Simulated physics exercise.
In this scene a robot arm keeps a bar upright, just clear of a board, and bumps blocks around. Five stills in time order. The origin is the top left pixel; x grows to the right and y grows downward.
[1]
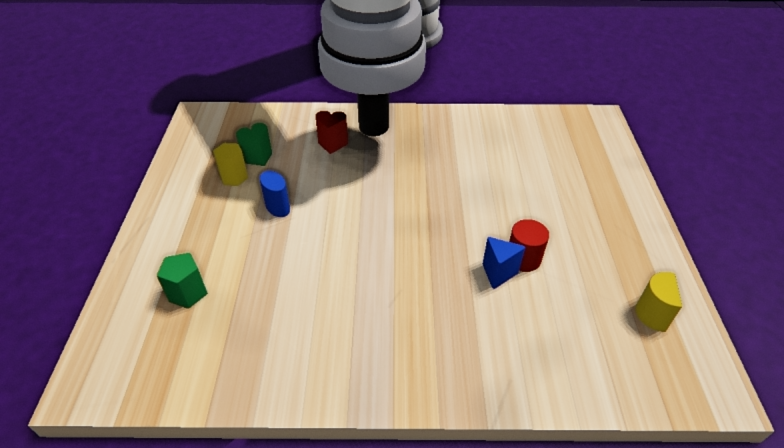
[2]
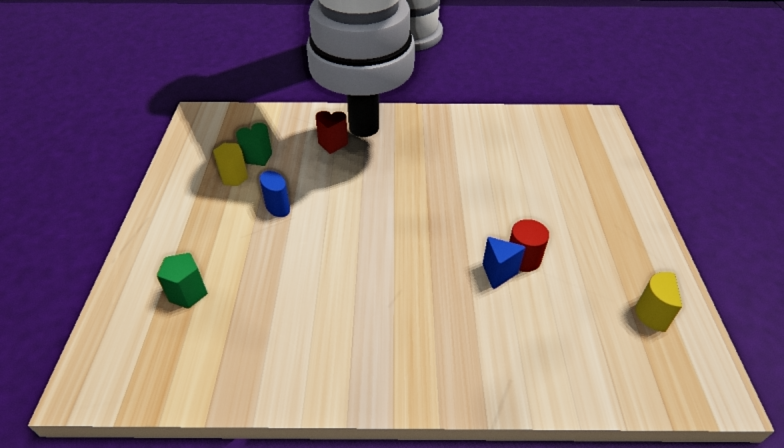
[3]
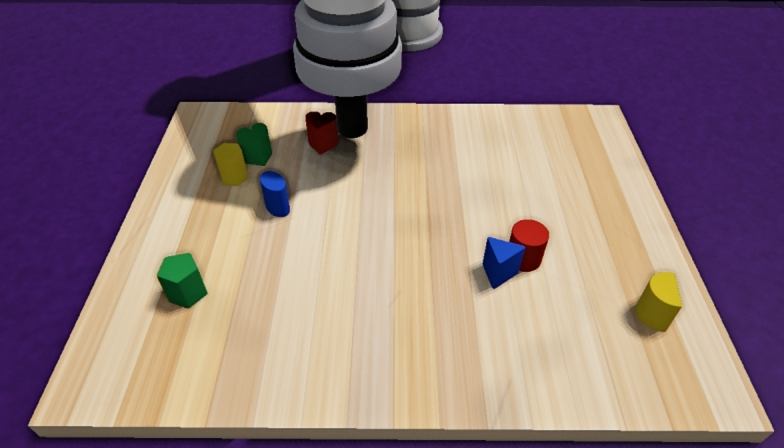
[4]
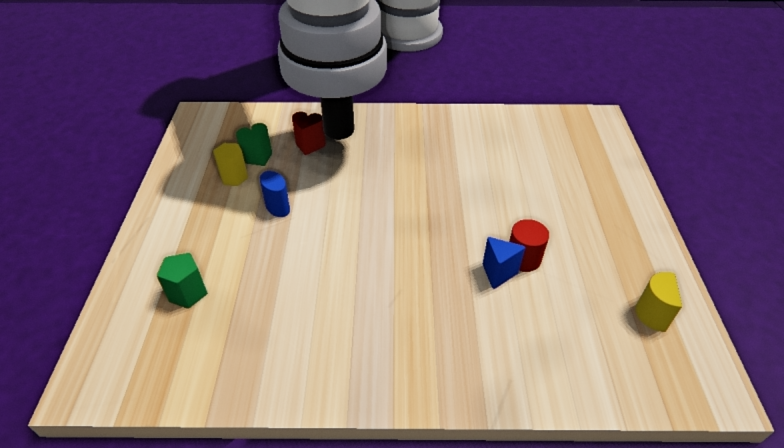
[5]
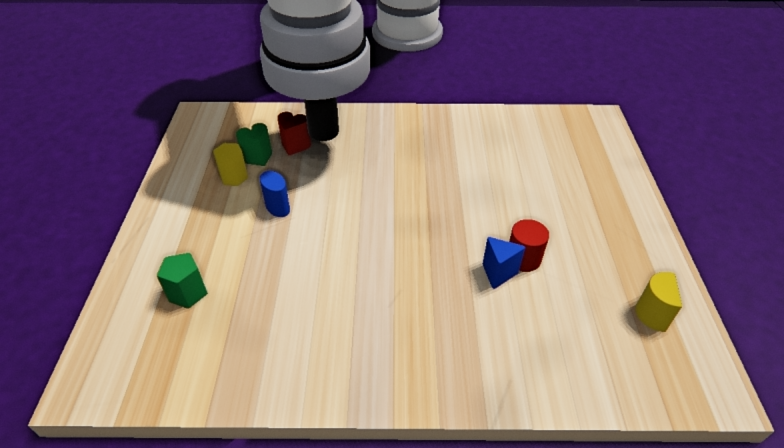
A robot arm above a wooden board moving left, its black tip pushing a red heart block toward green and yellow blocks.
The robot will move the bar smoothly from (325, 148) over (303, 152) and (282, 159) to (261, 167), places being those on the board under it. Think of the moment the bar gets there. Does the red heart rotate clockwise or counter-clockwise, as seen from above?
Looking down, it rotates clockwise.
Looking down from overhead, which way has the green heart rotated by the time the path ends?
It goes round opposite to clock hands.
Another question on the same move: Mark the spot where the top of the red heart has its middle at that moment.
Its top centre lands on (256, 119).
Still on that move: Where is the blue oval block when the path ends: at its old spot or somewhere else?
In the end it has not been moved.
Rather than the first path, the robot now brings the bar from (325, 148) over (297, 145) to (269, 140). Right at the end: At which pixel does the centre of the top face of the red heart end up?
In the picture, that point is around (233, 114).
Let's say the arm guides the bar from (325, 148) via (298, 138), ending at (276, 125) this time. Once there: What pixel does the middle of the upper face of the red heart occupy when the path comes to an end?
At (254, 112).
What follows on the original path. Halfway along, bar at (290, 141); green heart at (239, 130), turned 50° anticlockwise; red heart at (263, 118), turned 50° clockwise.
At the end, bar at (258, 153); yellow hexagon in place; green heart at (230, 131), turned 35° anticlockwise; blue oval block in place; red heart at (256, 119), turned 90° clockwise.
